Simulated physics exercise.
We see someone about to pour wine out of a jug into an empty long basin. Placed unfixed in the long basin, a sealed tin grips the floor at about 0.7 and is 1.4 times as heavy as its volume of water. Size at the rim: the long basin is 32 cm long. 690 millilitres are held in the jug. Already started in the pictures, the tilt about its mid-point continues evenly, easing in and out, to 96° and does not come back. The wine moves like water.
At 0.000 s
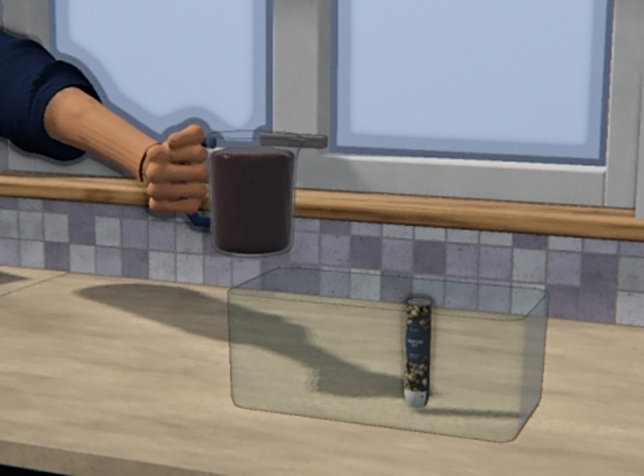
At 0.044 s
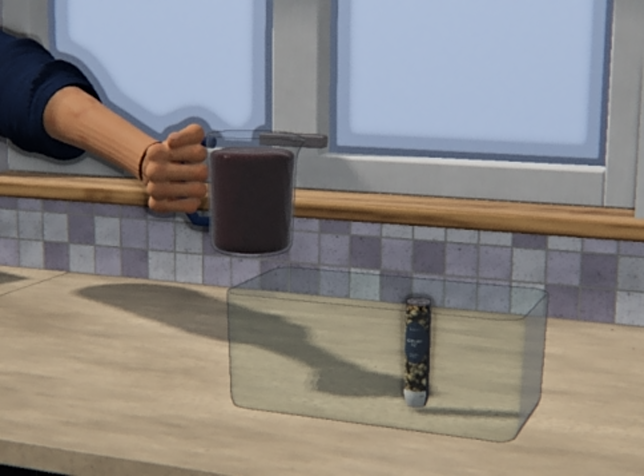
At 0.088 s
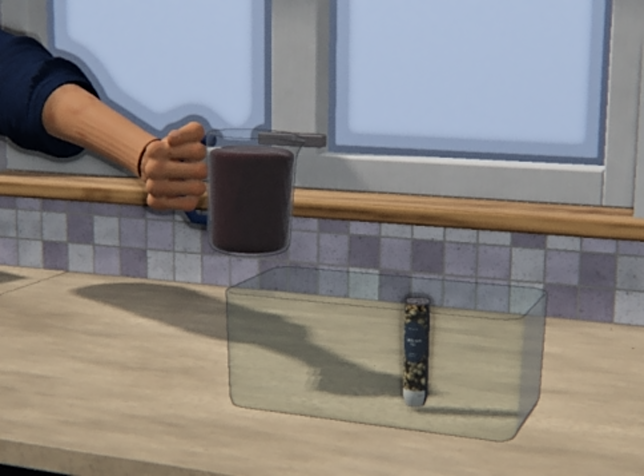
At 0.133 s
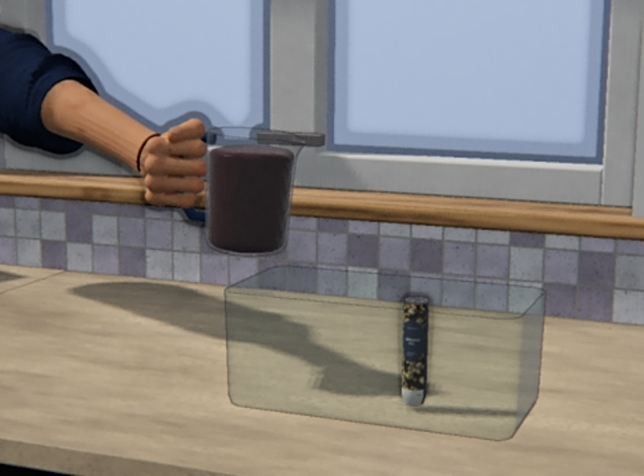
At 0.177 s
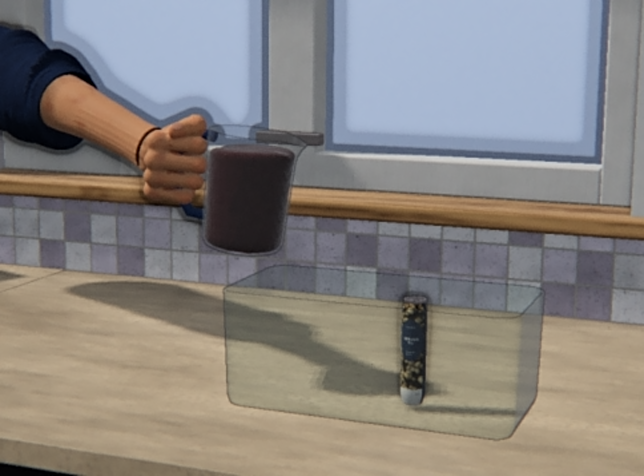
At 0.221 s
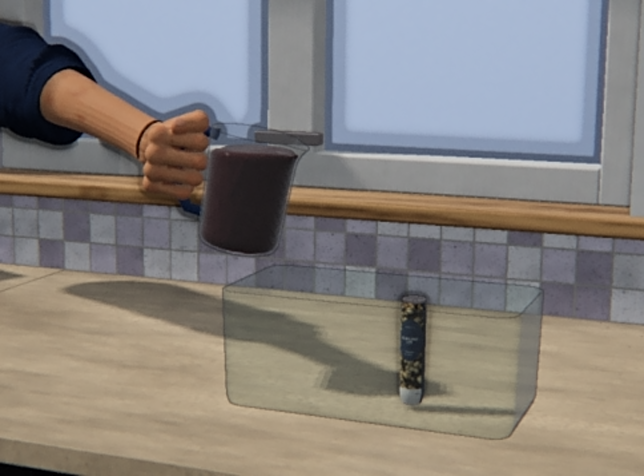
In this clip, a hand at the left holds a clear jug of dark liquid above a long transparent basin with a patterned tin standing near it on a wooden counter, and the jug slowly tilts slightly to the right.
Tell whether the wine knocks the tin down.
It stands firm.
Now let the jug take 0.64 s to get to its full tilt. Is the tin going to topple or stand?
It stays steady, then.
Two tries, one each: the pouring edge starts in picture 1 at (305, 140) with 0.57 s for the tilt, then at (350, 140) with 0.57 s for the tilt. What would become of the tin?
The tin stays vertical the first time and overturns the second time.
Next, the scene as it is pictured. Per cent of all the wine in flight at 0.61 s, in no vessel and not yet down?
10 %.
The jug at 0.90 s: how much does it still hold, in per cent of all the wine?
Close to 42 percent of the whole amount.
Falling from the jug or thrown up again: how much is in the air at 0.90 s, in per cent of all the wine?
Airborne share: Near 14 %.
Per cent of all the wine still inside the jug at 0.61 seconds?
Still held: Roughly 86 % of the total.
Then, 0.61 s in, the tilt is 62° and 86 per cent is still to pour; the tin stands where it began.
Then, 0.90 s in, the tilt is 92° and 43 per cent is still to pour; the tin stands where it began.
Then, 1.20 s in, the tilt is 96° and 10 per cent is still to pour; the tin stands where it began.
Then, 1.53 s in, the tilt is 96° and 2 per cent is still to pour; the tin stands where it began.
Finally, the tin stands where it began.
